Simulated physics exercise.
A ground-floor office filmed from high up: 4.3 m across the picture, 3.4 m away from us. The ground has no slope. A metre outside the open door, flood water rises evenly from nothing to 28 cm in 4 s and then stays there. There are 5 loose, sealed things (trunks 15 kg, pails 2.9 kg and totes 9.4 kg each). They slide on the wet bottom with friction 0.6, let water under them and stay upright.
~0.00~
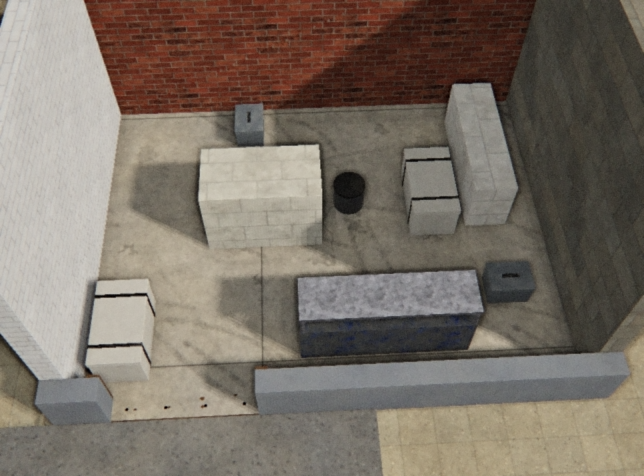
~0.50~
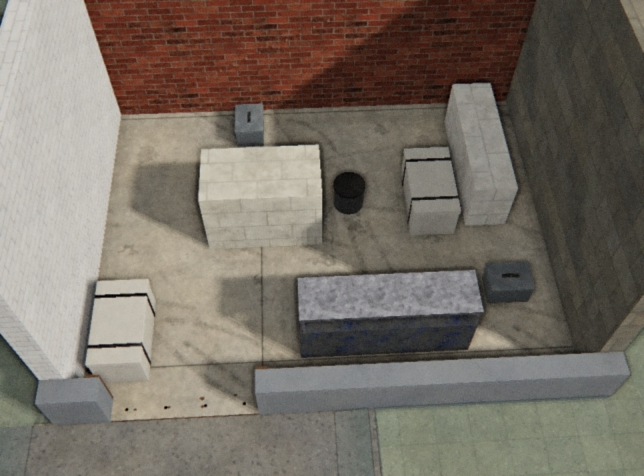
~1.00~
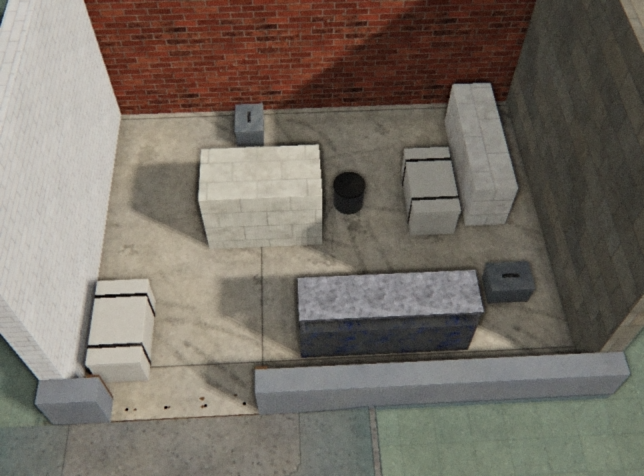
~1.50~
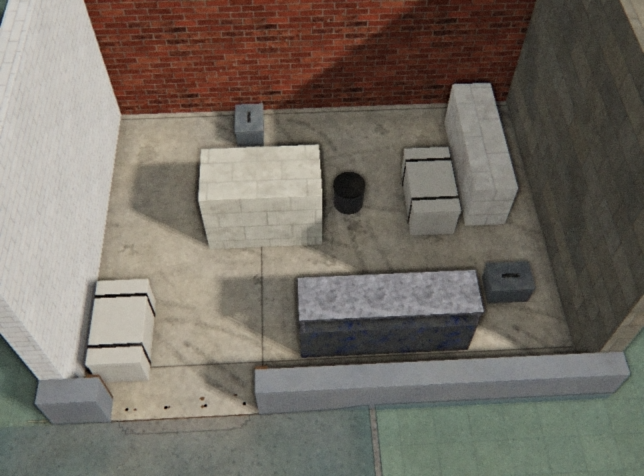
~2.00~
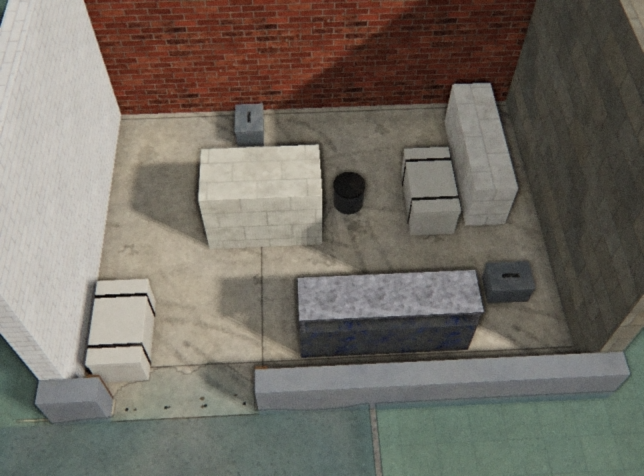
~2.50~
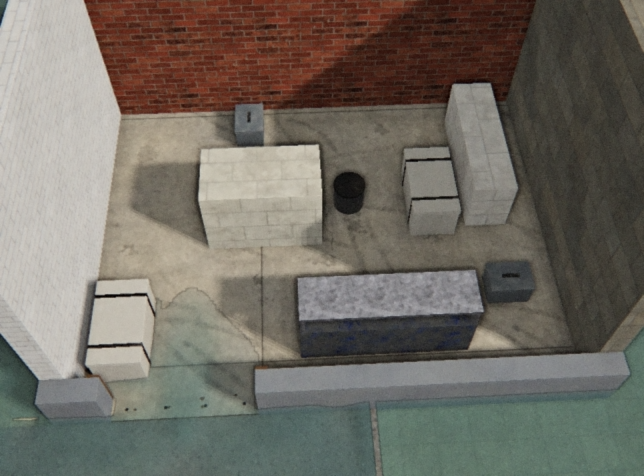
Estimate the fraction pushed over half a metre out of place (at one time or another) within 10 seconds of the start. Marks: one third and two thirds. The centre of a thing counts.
That comes to two thirds or above.
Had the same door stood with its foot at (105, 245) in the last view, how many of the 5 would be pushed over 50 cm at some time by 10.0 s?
In that case 5 of them.
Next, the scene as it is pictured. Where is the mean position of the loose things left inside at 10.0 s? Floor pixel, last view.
Around (467, 266).
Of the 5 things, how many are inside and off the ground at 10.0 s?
5 of them.
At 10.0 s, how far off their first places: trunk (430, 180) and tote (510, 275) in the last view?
In that order: 100 cm, 60 cm.
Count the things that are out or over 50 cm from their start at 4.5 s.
By then 0.
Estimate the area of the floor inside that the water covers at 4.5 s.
Roughly 6.5 m2.
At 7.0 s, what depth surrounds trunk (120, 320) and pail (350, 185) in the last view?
About 15 and 4 cm.
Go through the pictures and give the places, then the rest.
In the first picture, a trunk at (432, 179) rests on the ground; a pail at (349, 184), on the bottom; 0.0 m2 under water; 0 of 5 have shifted.
In the second picture, a trunk at (432, 179), on the bottom; a pail at (349, 184) rests on the ground; water covers 0.0 m2; 0 of 5 have shifted.
In the third picture, a trunk at (432, 179) rests on the ground; a pail at (349, 184) rests on the ground; water covers 0.0 m2; 0 of 5 have shifted.
In the fourth picture, a trunk at (432, 179) rests on the ground; a pail at (349, 184), on the bottom; 0.0 m2 under water; 0 of 5 have shifted.
In the fifth picture, a trunk at (432, 179), on the bottom; a pail at (349, 184), on the bottom; 0.2 m2 under water; 0 of 5 have shifted.
In the sixth picture, a trunk at (432, 179) rests on the ground; a pail at (349, 184) rests on the ground; water covers 0.8 m2; 0 of 5 have shifted.
After 3.5 s 0 of 5 are over 50 cm from their spots; 0 afloat.
After 4.5 s 0 of 5 are over 50 cm from their spots; 0 afloat.
After 7.0 s 2 of 5 are over 50 cm from their spots; 2 afloat.
After 10.0 s 5 of 5 are over 50 cm from their spots, and 5 have been at some point; 5 afloat.
